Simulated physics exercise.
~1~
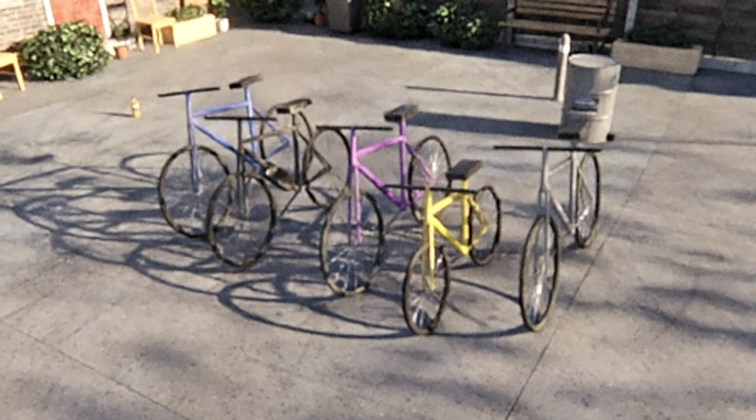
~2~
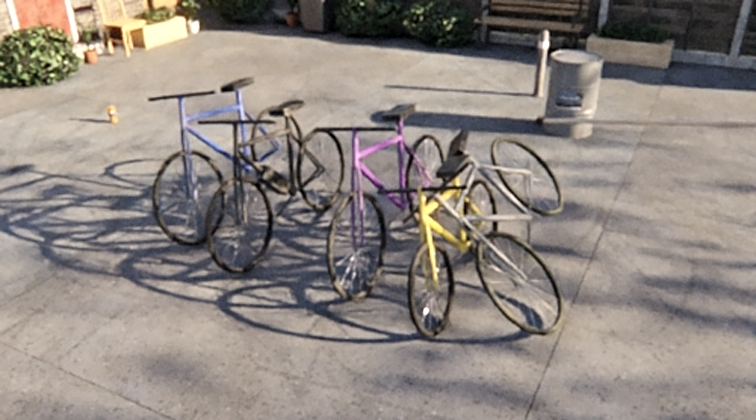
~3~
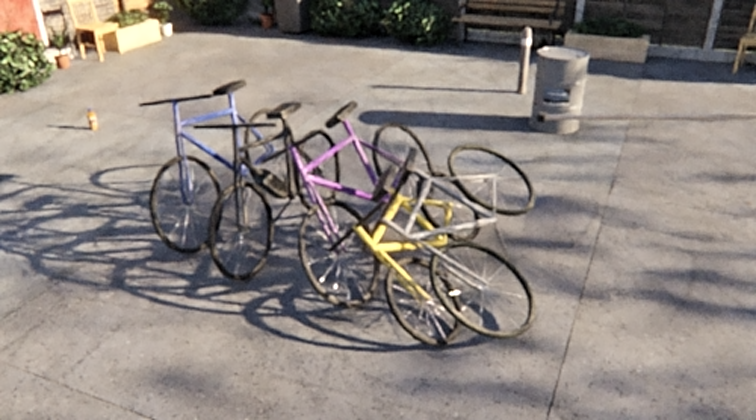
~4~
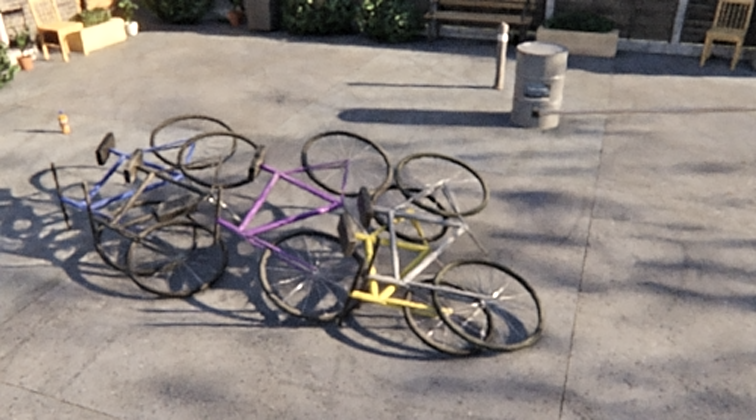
The clip shows five parked bicycles on a sunlit paved yard, where the grey one at the right tips into the yellow one, the purple one leans over next, and the toppling spreads leftward to the blue one until all lie fallen in an overlapping row.
